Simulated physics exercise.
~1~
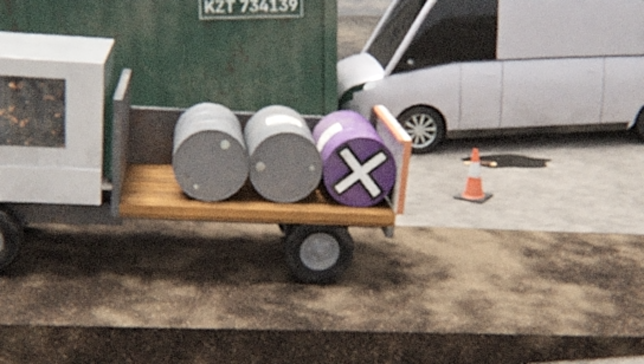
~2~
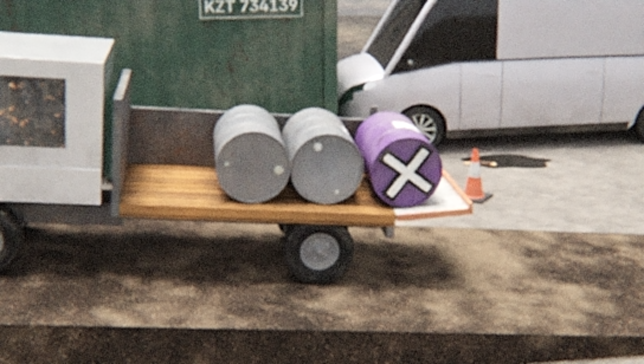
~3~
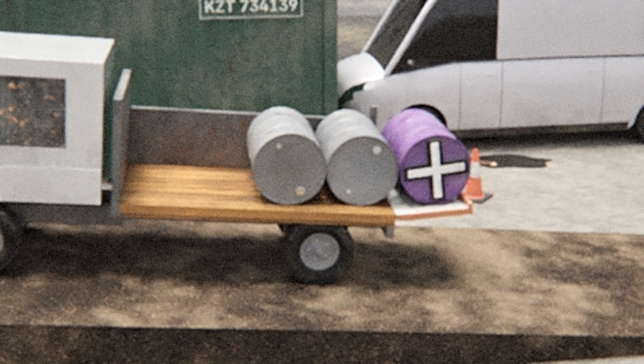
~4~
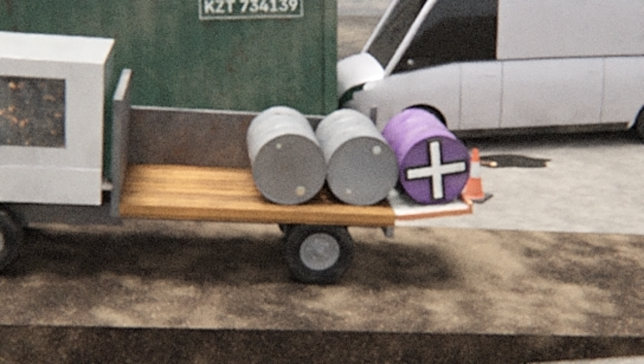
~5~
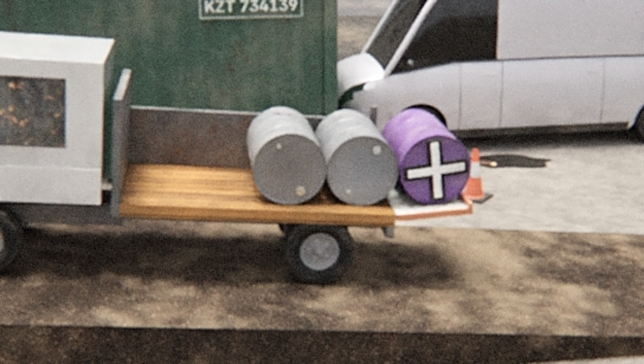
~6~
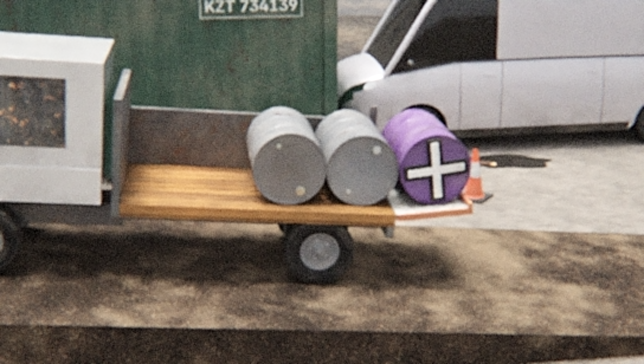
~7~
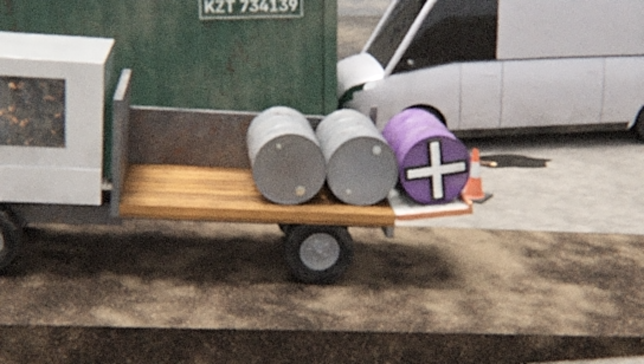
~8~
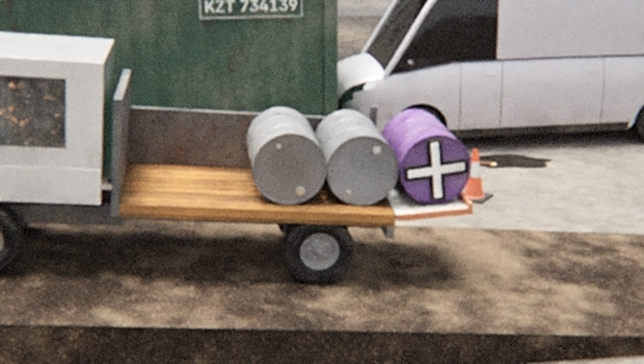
A purple drum and two grey ones roll right as the tailgate drops, then stop aboard.
